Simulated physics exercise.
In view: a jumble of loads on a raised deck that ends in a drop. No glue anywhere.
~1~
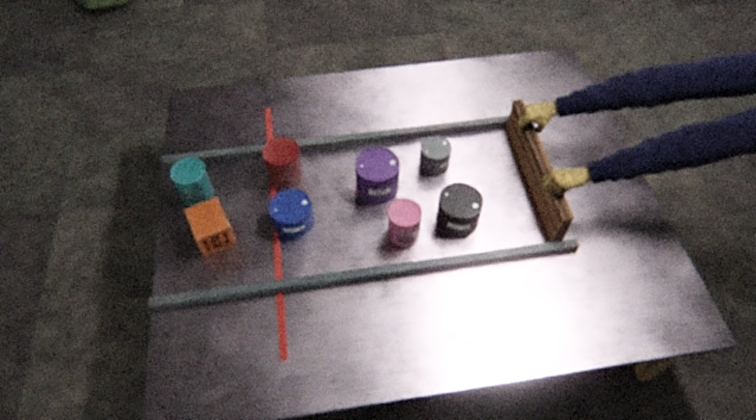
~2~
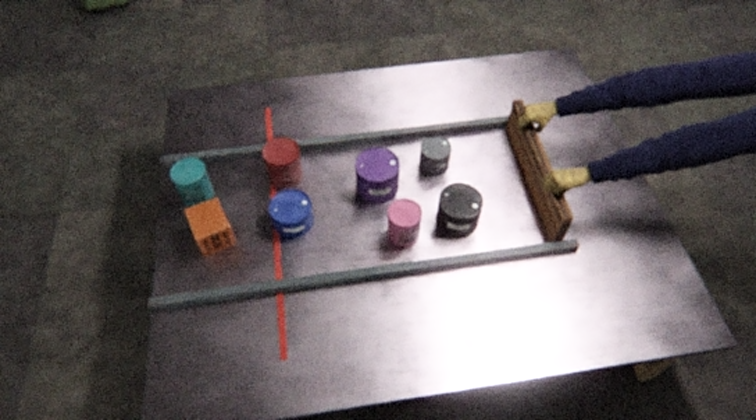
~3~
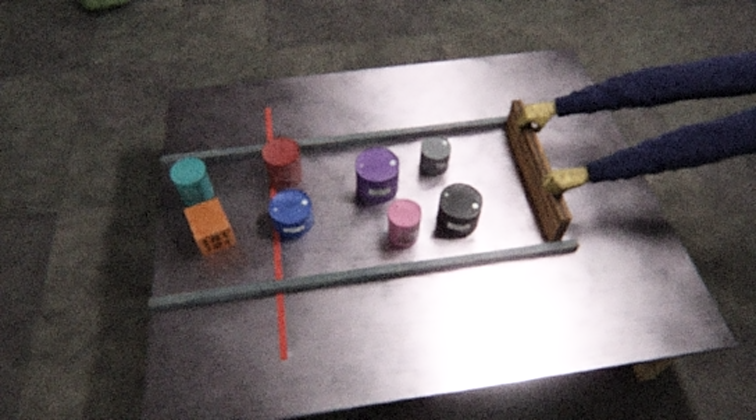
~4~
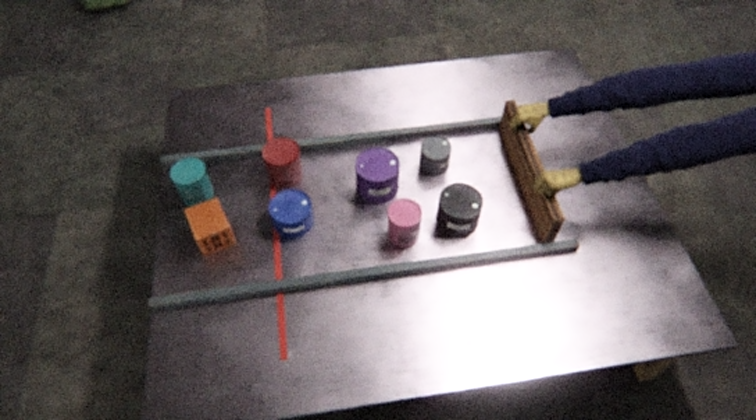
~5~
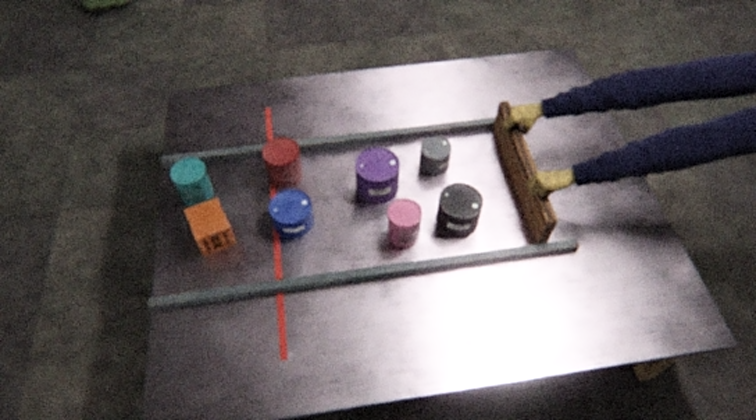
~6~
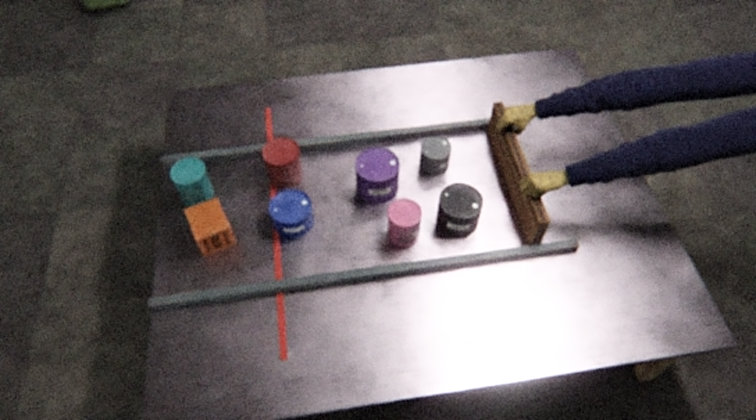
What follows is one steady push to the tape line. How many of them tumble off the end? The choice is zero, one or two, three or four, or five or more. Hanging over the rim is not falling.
The number that fall off is zero.
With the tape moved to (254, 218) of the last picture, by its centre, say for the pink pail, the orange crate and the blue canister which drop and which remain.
The pink pail stays on, the orange crate is lost, the blue canister survives.
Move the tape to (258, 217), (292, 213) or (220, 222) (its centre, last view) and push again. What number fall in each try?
Down on the ground: 0, 0 and 2.
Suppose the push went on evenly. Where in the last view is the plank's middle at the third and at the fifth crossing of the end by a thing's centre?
Near (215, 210) and (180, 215).
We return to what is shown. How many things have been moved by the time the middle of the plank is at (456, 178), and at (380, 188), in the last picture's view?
2 and 4.
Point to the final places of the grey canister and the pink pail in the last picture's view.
Near (255, 172) and (227, 266).
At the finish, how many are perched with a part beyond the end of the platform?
It comes to 0.
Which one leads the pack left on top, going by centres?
It is the orange crate.
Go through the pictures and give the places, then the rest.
The first picture shows turquoise pail (193, 183); orange crate (210, 227); red pail (284, 164); plank (536, 168); tape (275, 215).
The second picture shows orange crate (210, 227); plank (536, 168).
The third picture shows red pail (284, 164); grey canister (435, 155).
The fourth picture shows turquoise pail (193, 183); blue canister (292, 214).
The fifth picture shows orange crate (210, 227); black canister (459, 210).
The sixth picture shows turquoise pail (193, 183); orange crate (210, 227); red pail (284, 164); plank (515, 171); tape (275, 215).
A little later, none off yet; turquoise pail at rest near (193, 183); orange crate at rest near (210, 227); red pail at rest near (284, 164).
When it is over, the number that fall off is zero.
